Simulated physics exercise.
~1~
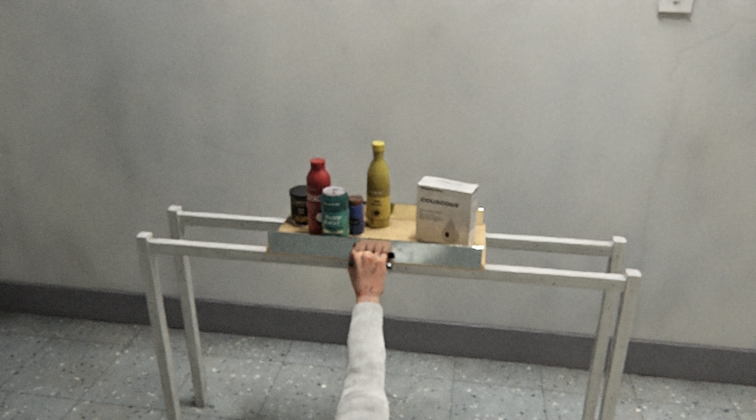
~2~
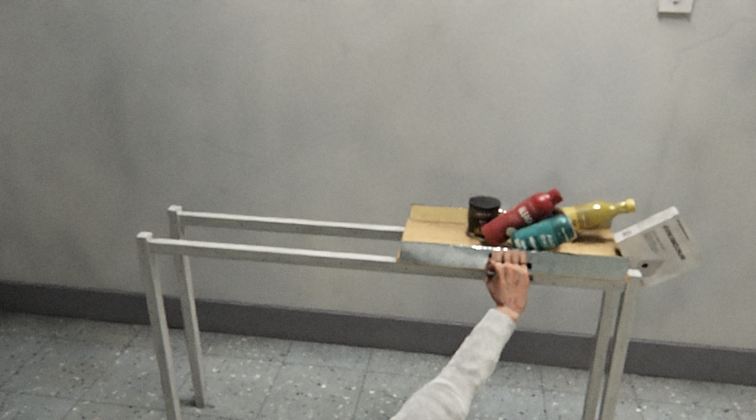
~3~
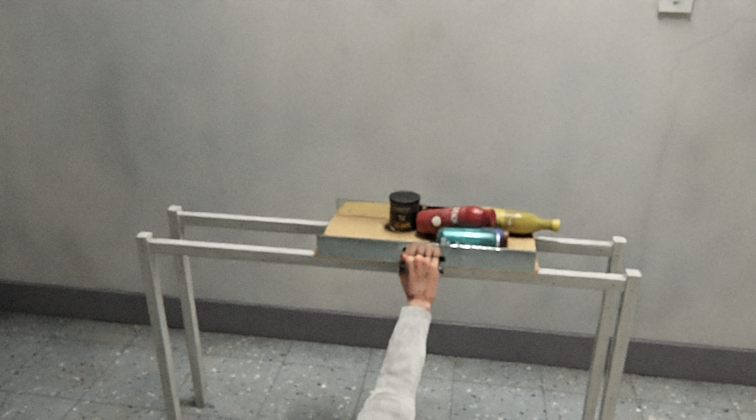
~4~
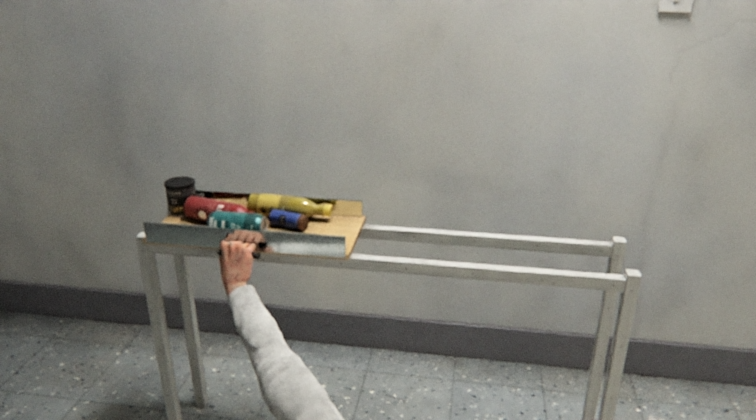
The video shows a hand sliding a tray of bottles, cans and a white packet right along a metal rack, where the bottles topple and the packet falls off, then moving it back to the left end, with the black tin upright and the rest lying over.
